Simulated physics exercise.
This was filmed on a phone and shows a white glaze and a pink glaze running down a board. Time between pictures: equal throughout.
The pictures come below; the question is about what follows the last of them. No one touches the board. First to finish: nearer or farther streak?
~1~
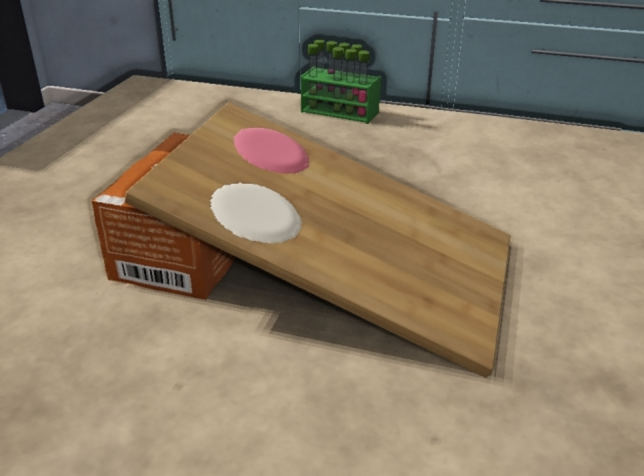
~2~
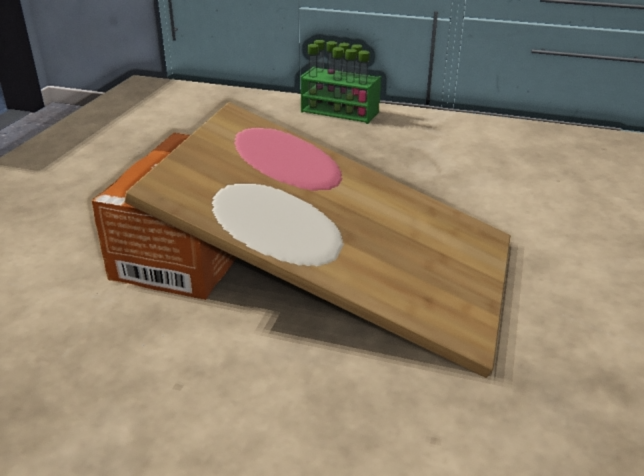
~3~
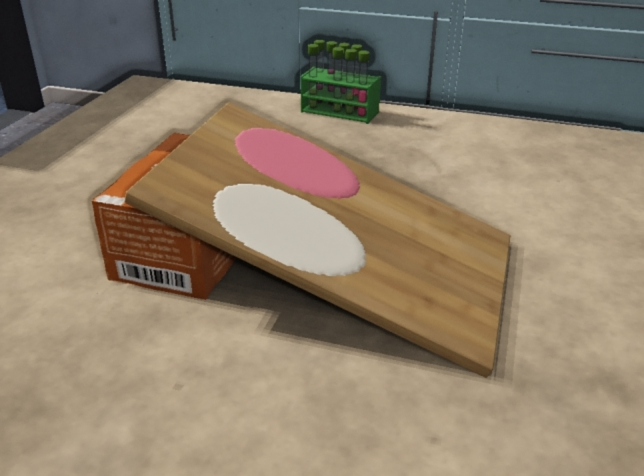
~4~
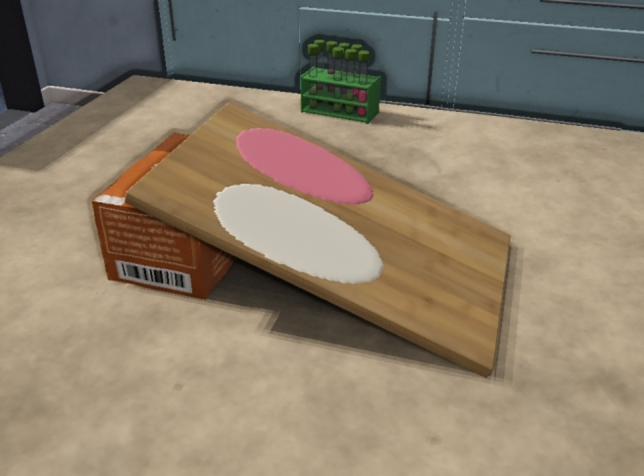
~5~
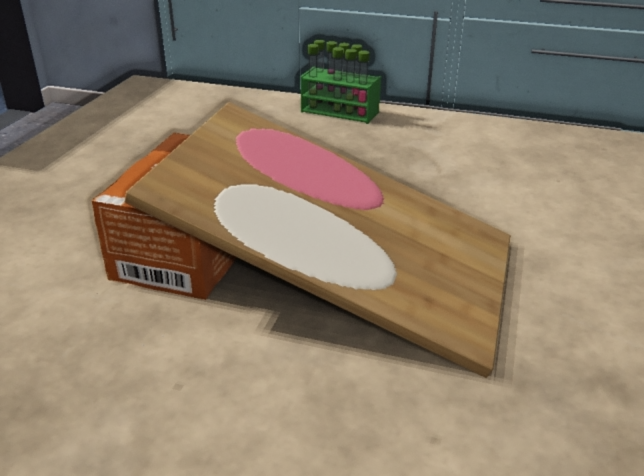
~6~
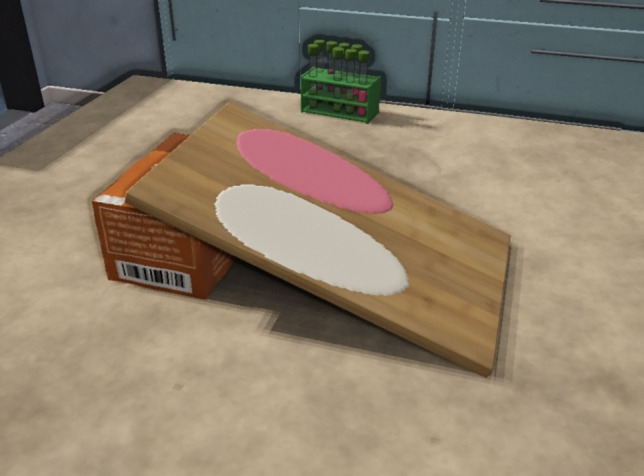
Nearer streak.
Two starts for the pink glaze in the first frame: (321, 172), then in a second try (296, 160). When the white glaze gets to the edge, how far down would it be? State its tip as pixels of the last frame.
About (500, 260), then about (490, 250).
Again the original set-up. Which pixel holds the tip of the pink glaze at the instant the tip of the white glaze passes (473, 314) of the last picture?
The tip sits near (444, 230) in the last picture.
Shortly, the white glaze is three quarters of the way down; the pink glaze is three quarters of the way down.
Then, the white glaze is close to the edge; the pink glaze is three quarters of the way down.
At the finish, the white glaze is at the low edge; the pink glaze is three quarters of the way down.
